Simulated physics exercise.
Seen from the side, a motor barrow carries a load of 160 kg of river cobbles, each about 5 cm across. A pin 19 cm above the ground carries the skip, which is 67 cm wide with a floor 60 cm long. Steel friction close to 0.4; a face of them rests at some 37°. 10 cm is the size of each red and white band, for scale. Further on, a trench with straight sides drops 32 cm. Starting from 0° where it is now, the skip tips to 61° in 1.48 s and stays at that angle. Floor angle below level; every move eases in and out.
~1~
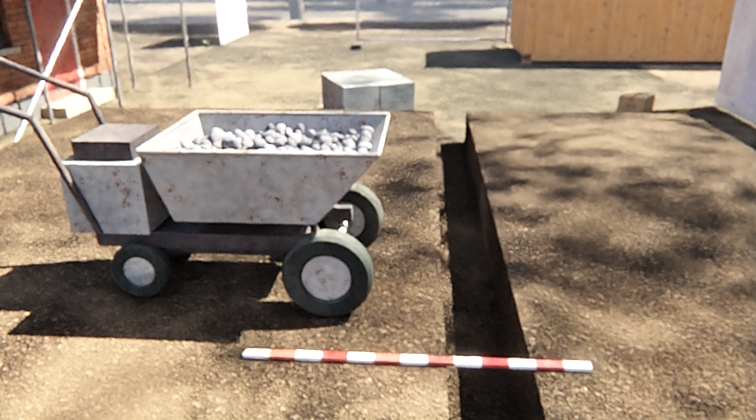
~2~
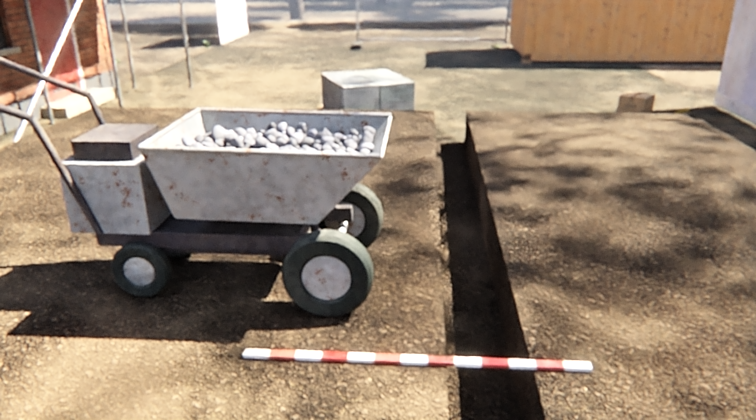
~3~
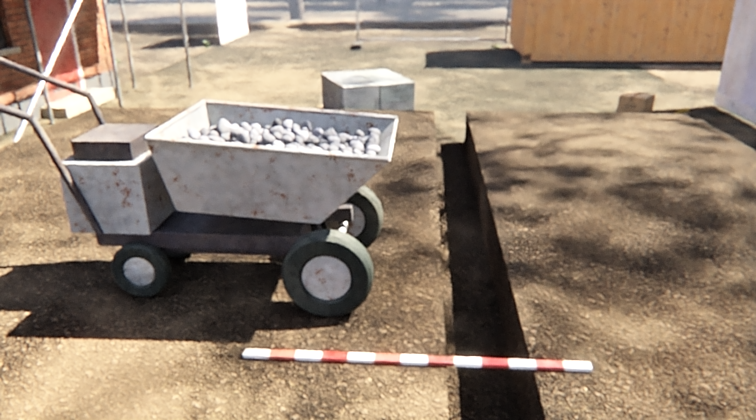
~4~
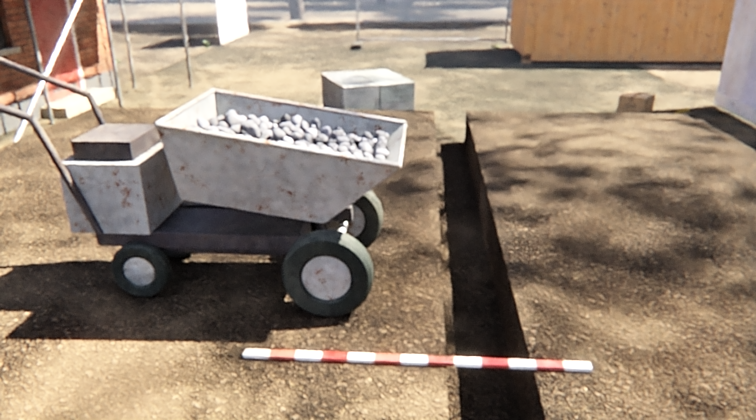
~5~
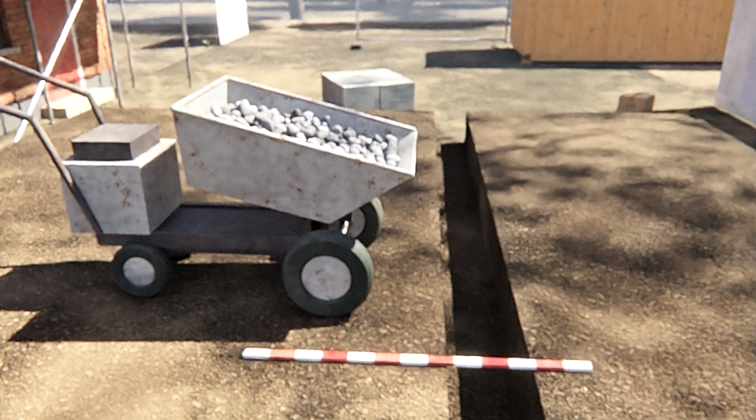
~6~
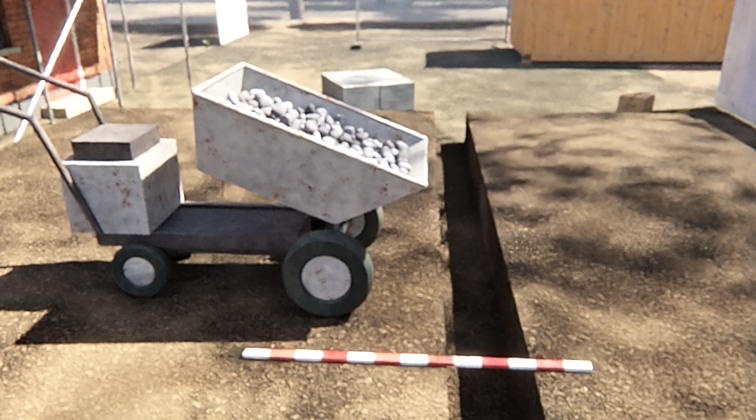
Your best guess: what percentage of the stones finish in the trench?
My guess is about 68 per cent.
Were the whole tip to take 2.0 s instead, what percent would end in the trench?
With that change, it comes to around 70 per cent.
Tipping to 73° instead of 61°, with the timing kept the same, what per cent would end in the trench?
It would be close to 75 percent.
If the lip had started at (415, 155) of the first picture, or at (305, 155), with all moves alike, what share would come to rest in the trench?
Result: Close to 40 then close to 60 per cent.
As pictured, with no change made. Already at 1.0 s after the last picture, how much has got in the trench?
Something like 15 in a hundred.
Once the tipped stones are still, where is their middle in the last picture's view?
Roughly at pixel (486, 321).
Then, 0.5 s after the last picture the floor is at 51°, 100 % in the skip; the foremost stones are at (449, 207).
Then, 1.0 s after the last picture the floor is at 61°, 81 % in the skip, 17 % in the trench, 2 % past the trench; the foremost stones are at (526, 277).
Then, 1.3 s after the last picture the floor is at 61°, 51 % in the skip, 32 % in the trench, 17 % past the trench; the foremost stones are at (622, 293).
Then, 3.3 s after the last picture the floor is at 61°, 12 % in the skip, 68 % in the trench, 19 % past the trench; the foremost stones are at (699, 283).
